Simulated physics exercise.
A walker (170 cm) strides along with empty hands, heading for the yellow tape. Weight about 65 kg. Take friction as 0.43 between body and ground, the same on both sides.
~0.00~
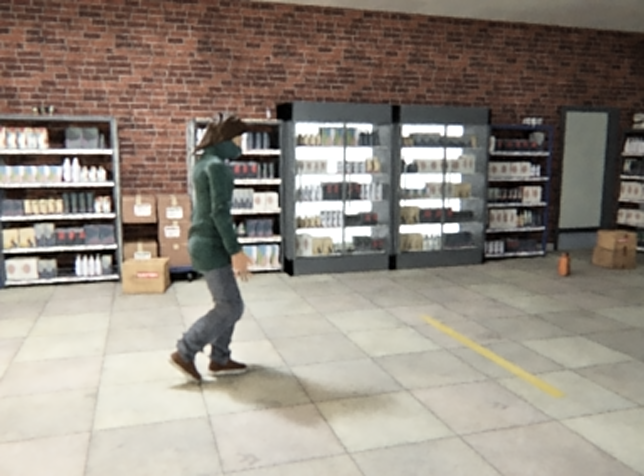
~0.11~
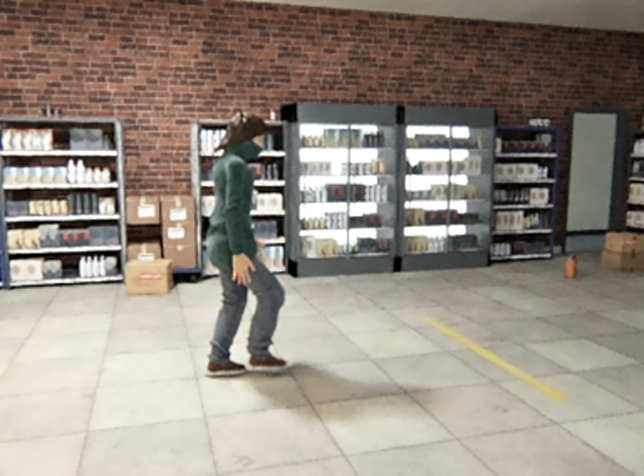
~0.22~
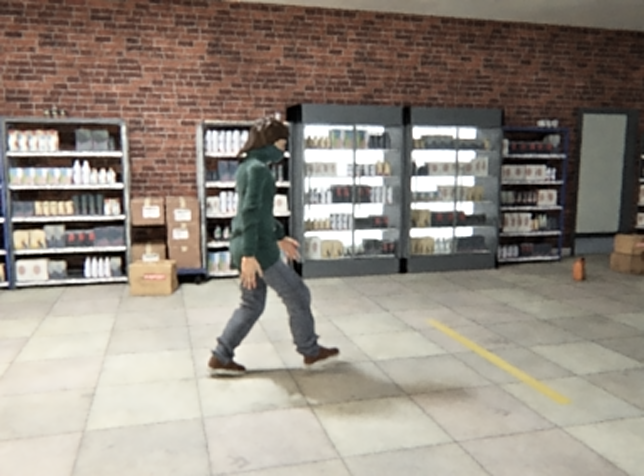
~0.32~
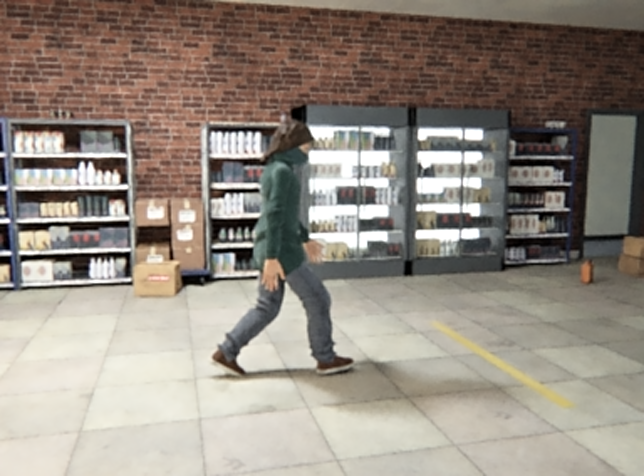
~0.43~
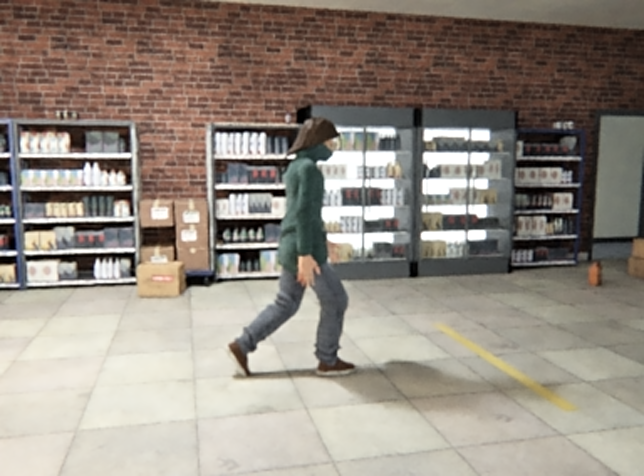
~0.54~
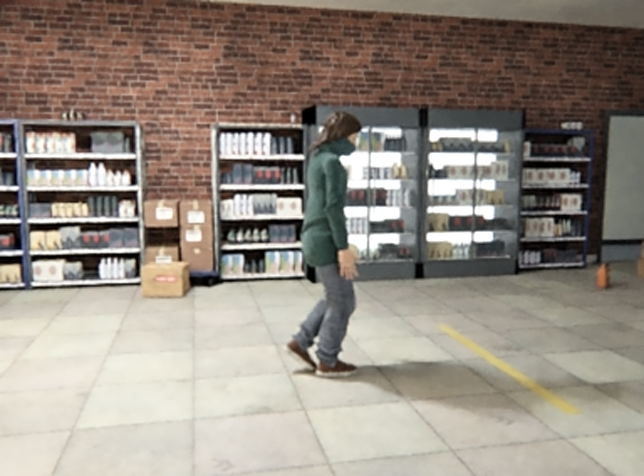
A brick-walled shop with a pale tiled floor is seen from the side at a distance, its back wall lined with stocked shelves, two lit glass-fronted cabinets and brown cardboard boxes. A person in a dark cap, green top, grey trousers and brown shoes is left of a yellow floor stripe. The empty-handed walker strides rightward, arms swinging slightly, as the view shifts slightly left.
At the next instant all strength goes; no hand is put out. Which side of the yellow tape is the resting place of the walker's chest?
The walker's chest fails to pass the yellow tape.
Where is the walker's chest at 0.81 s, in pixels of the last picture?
At about (376, 225).
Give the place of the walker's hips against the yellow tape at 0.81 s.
About 85 cm short of it.
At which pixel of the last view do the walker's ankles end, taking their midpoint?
At about (449, 347).
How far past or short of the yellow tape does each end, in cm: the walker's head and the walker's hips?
Walker's head 10 past, walker's hips 40 short.
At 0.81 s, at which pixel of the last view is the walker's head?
At about (385, 184).
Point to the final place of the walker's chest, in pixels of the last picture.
Around (447, 327).
After 0.81 s the walker's chest is 87 cm short of the yellow tape, near (376, 225) in the last picture's view; the walker's hips 86 cm short of the yellow tape.
After 1.06 s the walker's chest is 57 cm short of the yellow tape, near (409, 288) in the last picture's view; the walker's hips 60 cm short of the yellow tape.
After 1.36 s the walker's chest is 25 cm short of the yellow tape, near (434, 321) in the last picture's view.
Final state at 3.0 s, walker's hips stop short of the yellow tape; walker's head crosses the yellow tape; walker's chest stops short of the yellow tape.
